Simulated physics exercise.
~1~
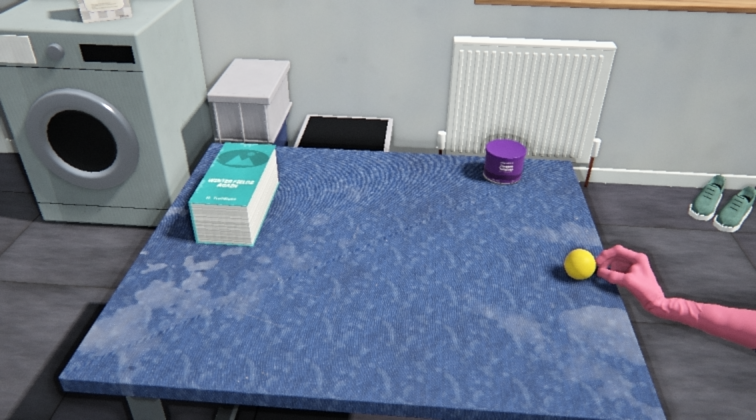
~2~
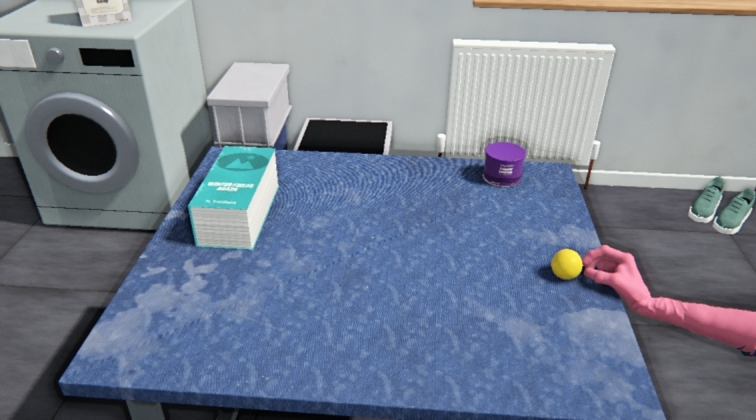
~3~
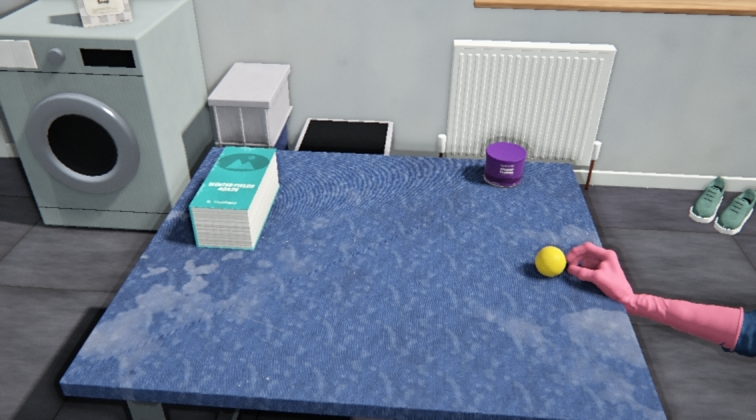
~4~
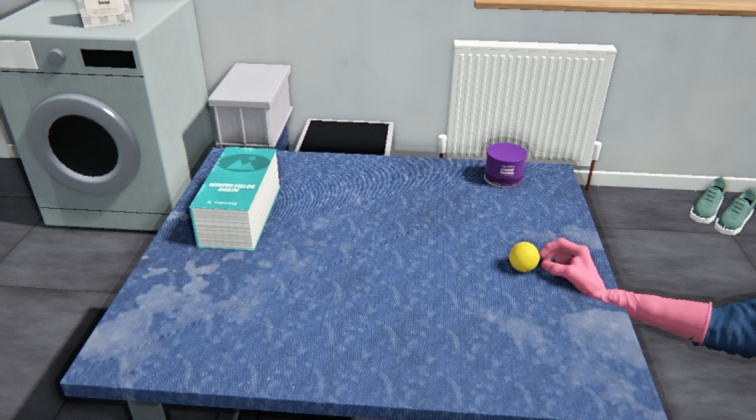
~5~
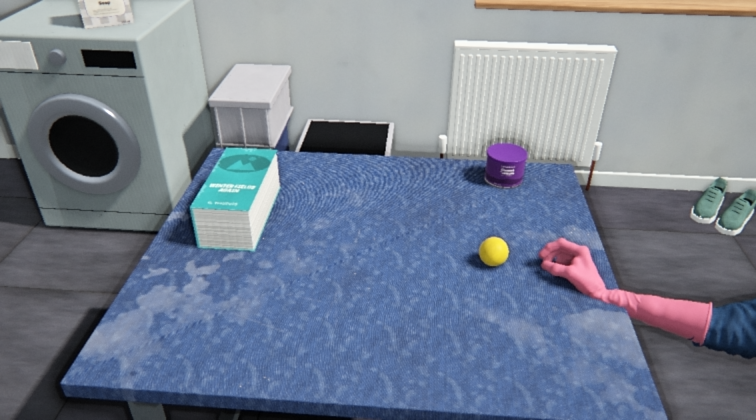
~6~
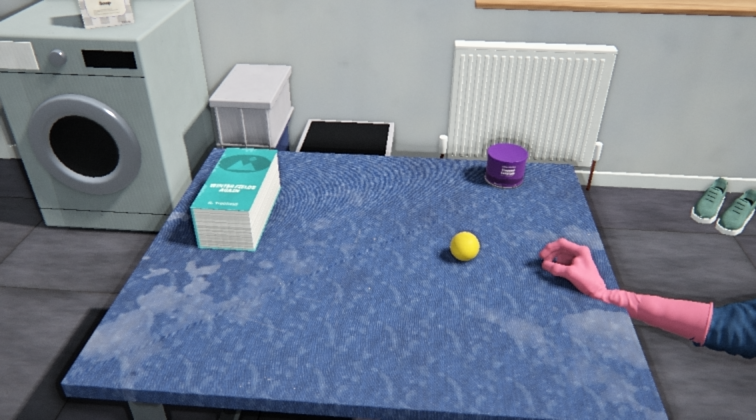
A pink-gloved hand reaches in from the right over a blue mottled table, seen from above in a room with a washing machine and white radiator. A thick teal-covered book lies at the left, a purple tub stands at the back right, and a small yellow ball sits by the fingertips. The hand pushes the ball leftward, then stays still while it rolls on, slightly toward the back.
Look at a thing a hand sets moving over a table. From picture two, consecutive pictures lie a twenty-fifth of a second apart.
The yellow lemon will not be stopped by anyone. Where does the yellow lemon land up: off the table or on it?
Well, in the end it doesn't leave the table.
Then, 0.10 s after the last picture, yellow lemon rolled well along near (395, 233).
Then, 0.30 s after the last picture, yellow lemon rolled well along near (278, 211).
Then, 0.50 s after the last picture, yellow lemon rolled well along near (304, 203).
At rest, moved from the start, yellow lemon. Seen from the same camera at the end, yellow lemon near (318, 196).
